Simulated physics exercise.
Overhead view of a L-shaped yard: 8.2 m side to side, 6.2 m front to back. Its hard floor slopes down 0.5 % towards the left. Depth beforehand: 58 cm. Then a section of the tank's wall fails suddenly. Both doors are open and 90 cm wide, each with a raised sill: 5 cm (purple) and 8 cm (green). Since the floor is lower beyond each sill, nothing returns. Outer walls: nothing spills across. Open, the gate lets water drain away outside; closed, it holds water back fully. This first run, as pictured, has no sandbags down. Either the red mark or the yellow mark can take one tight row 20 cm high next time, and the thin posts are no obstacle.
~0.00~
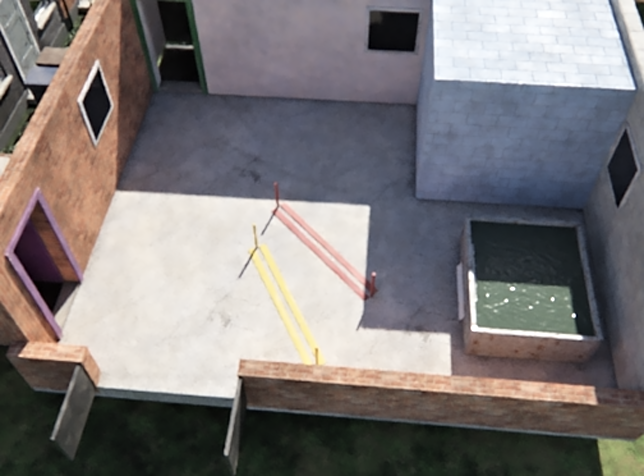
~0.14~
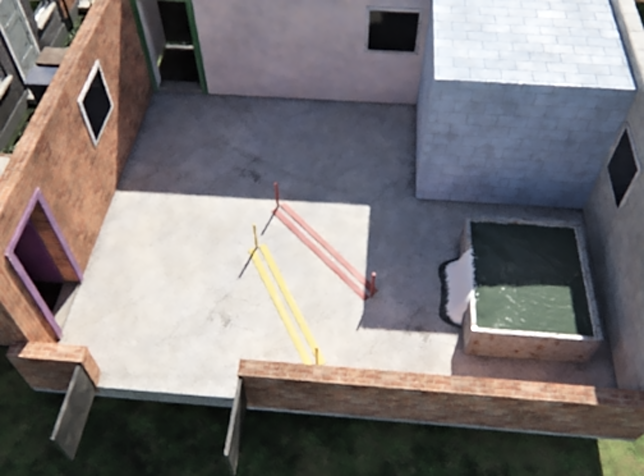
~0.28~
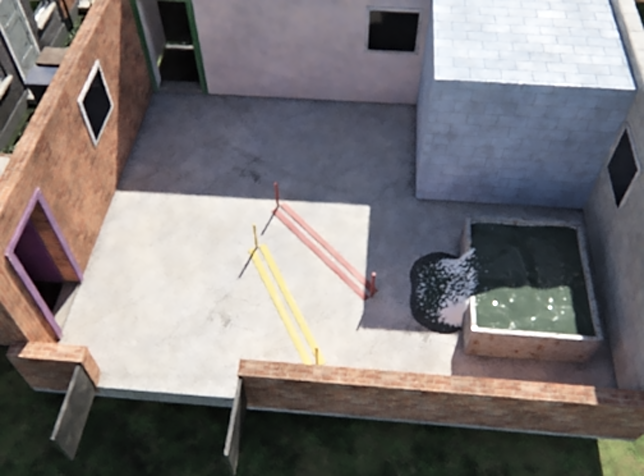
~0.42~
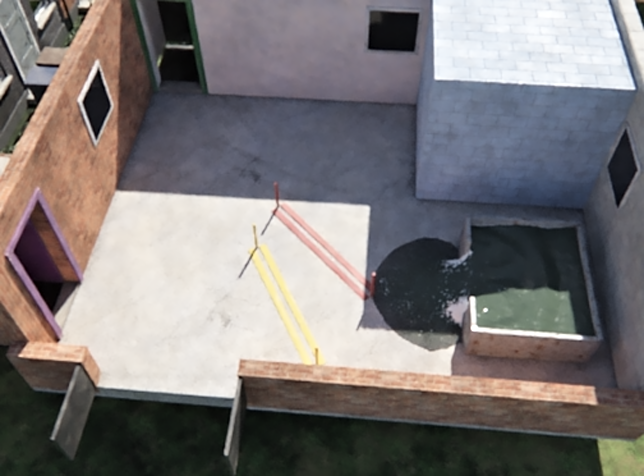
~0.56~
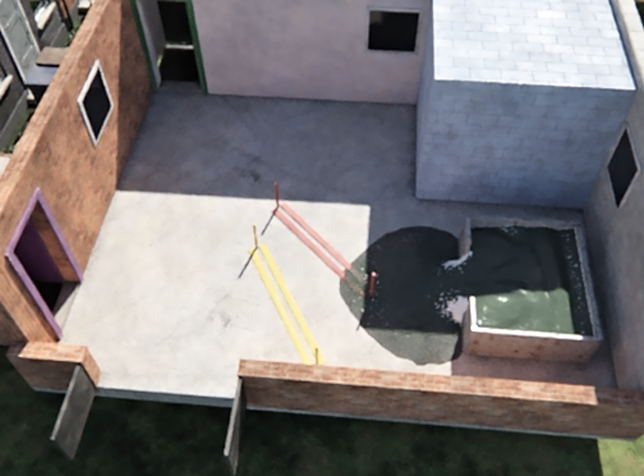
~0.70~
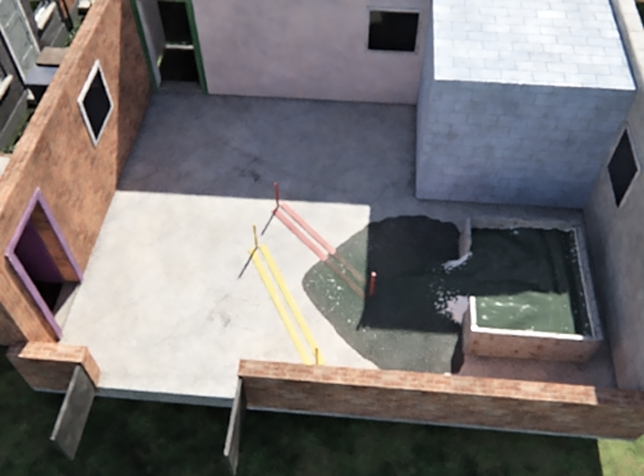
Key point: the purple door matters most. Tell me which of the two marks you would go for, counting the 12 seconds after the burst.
I would go for the yellow one.
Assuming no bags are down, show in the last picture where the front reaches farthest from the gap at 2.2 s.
Around pixel (91, 257).
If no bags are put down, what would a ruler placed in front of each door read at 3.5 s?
Depths in centimetres: Purple 16, green 0.
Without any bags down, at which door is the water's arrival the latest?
The green door.
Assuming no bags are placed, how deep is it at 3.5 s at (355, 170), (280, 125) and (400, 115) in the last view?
Depths: About 1, 2, 0 cm.
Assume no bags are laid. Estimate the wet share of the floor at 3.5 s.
I'd guess around 70 in a hundred.
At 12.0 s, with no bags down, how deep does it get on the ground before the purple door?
About 5.0 centimetres.
After 1.4 s water covers 30 % of the floor and is deepest (34 cm) near (458, 292) in the run without bags; in at the purple door, 0 L with no bags, 0 L with the row on red, 0 L on yellow.
After 2.2 s water covers 55 % of the floor and is deepest (24 cm) near (458, 292) in the run without bags; in at the purple door, 0 L with no bags, 0 L with the row on red, 0 L on yellow.
After 3.5 s water covers 70 % of the floor and is deepest (20 cm) near (70, 314) in the run without bags; in at the purple door, 29 L with no bags, 5 L with the row on red, 0 L on yellow.
After 7.0 s water covers 70 % of the floor and is deepest (11 cm) near (140, 129) in the run without bags; in at the purple door, 115 L with no bags, 62 L with the row on red, 1 L on yellow.
After 12.0 s water covers 80 % of the floor and is deepest (8 cm) near (414, 112) in the run without bags; in at the purple door, 133 L with no bags, 73 L with the row on red, 2 L on yellow.
